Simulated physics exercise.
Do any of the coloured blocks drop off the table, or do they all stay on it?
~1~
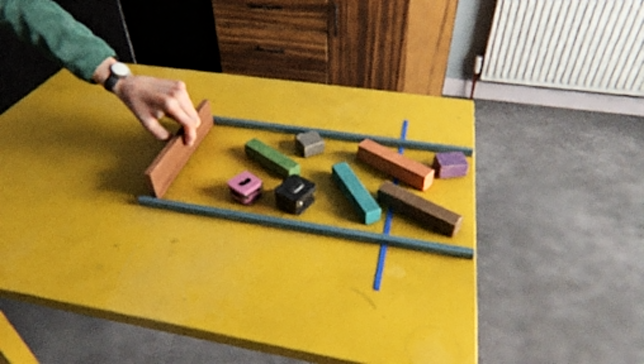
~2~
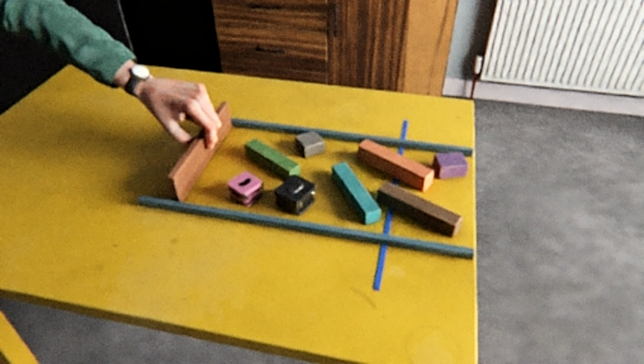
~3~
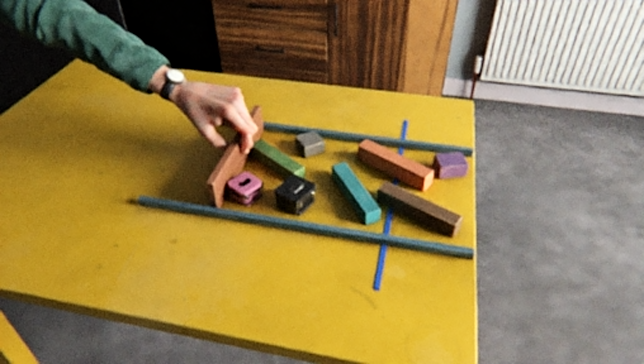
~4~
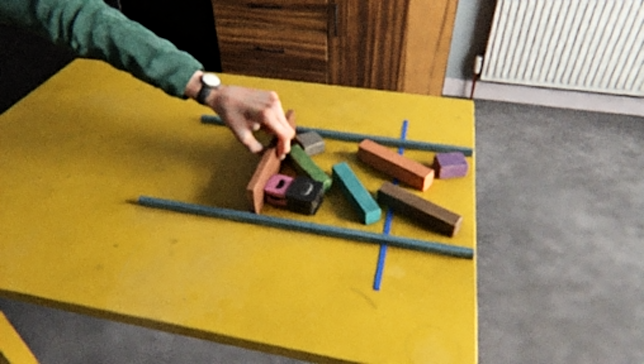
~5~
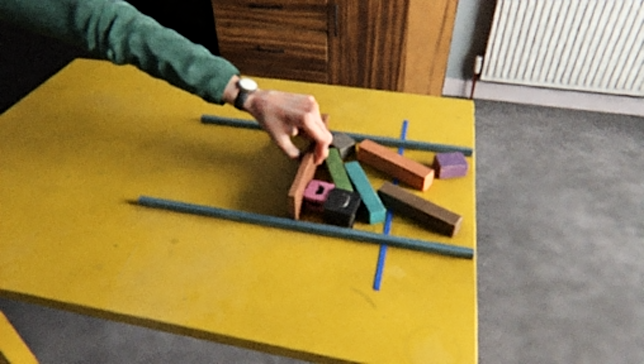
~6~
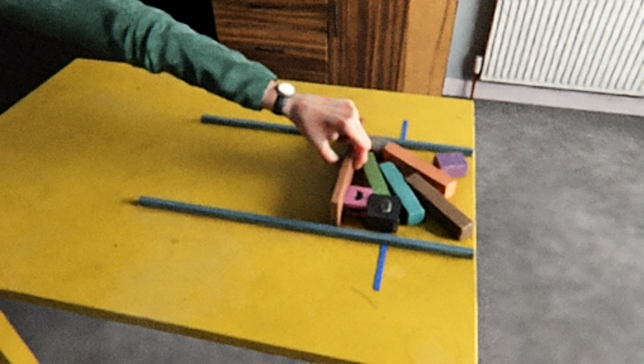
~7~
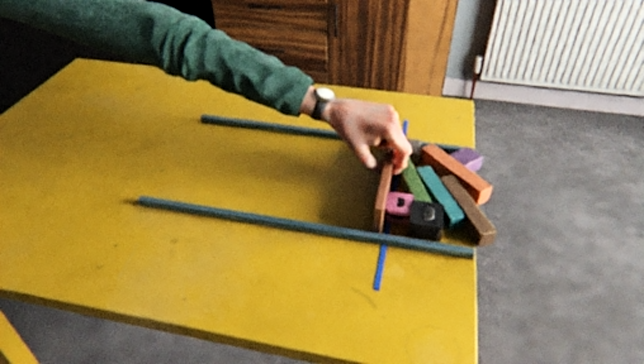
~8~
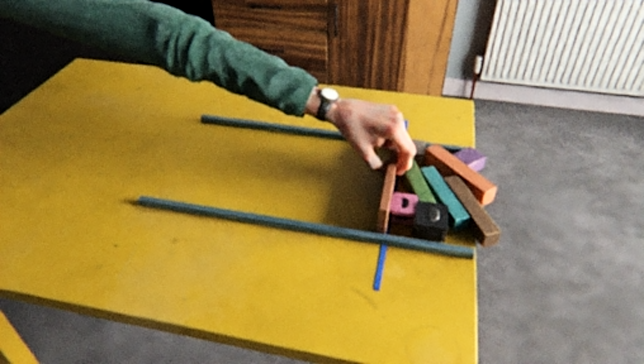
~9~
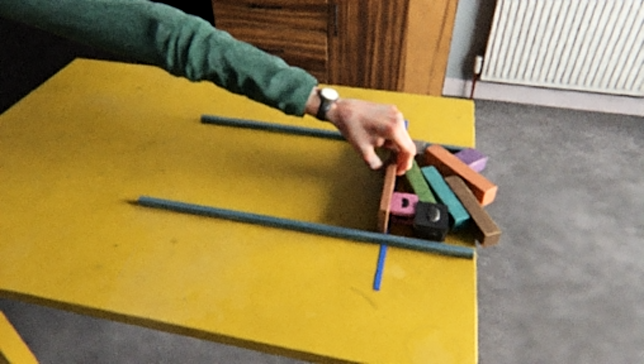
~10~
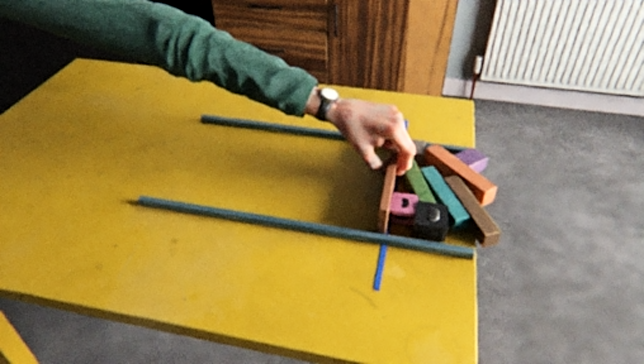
They all stay on the table. The board stops near the blue line with some blocks poking out over the right edge, and none of them falls.
